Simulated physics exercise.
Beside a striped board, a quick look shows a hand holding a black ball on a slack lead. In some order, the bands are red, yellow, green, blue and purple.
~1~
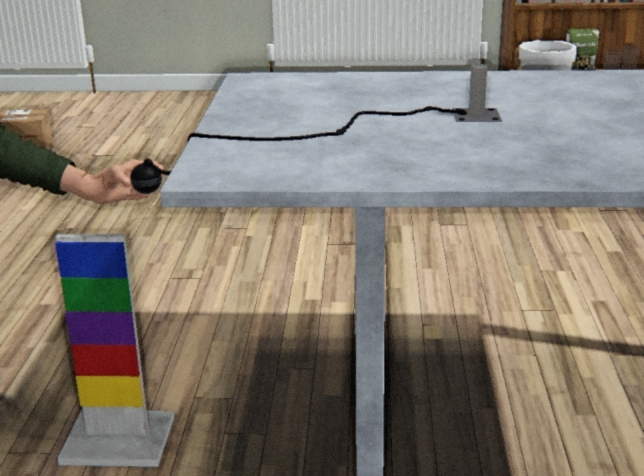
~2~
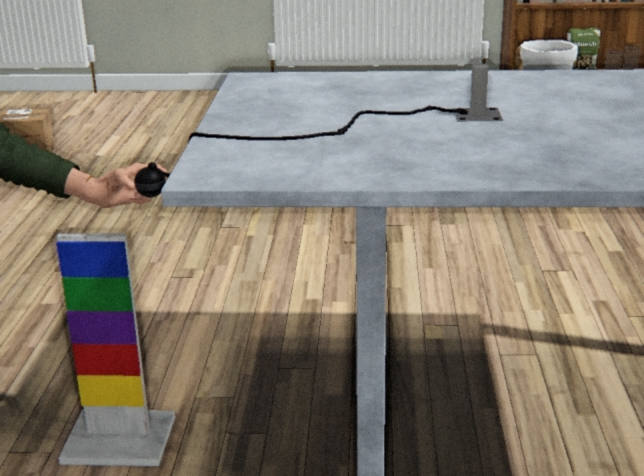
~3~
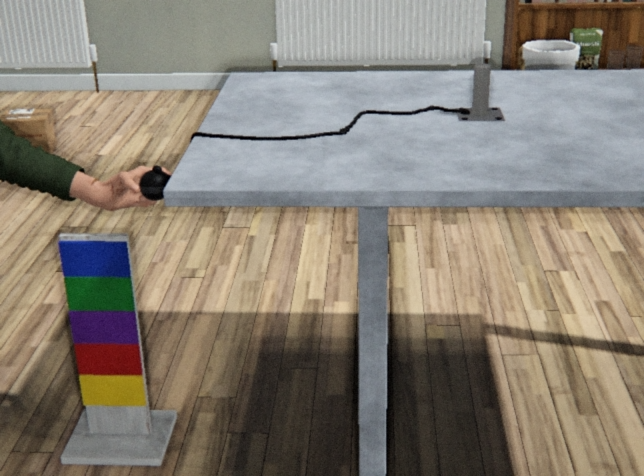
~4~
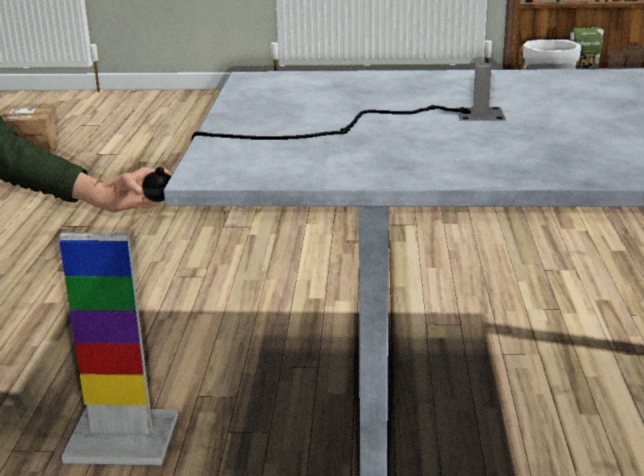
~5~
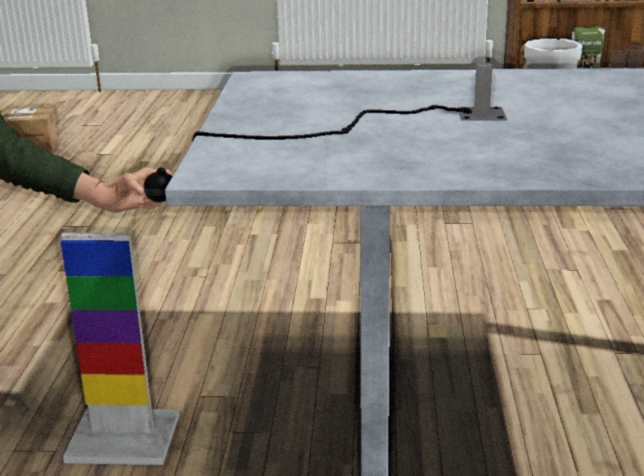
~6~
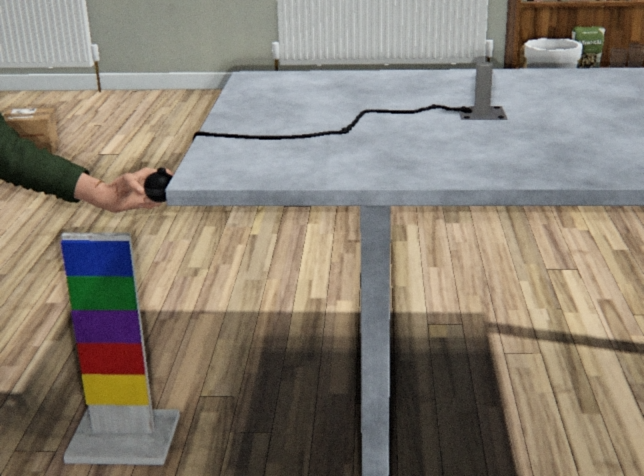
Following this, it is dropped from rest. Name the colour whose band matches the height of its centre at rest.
That would be green.
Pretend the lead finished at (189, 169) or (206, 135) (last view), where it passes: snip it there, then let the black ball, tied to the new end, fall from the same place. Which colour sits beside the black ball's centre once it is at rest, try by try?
Results, first to last: Blue; higher than all five.
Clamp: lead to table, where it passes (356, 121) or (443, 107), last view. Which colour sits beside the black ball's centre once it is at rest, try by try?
Results, in sequence: Blue / green.
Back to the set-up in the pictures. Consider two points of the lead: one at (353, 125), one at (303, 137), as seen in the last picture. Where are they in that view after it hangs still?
They finish at (288, 122) and (217, 126) respectively.
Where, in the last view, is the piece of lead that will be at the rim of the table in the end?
Approx. (283, 138).
Soon after, ball near (238, 284); level with green.
After that, ball near (200, 293); level with green.
In the end, ball near (210, 292); level with green. Its middle rests at the green band.
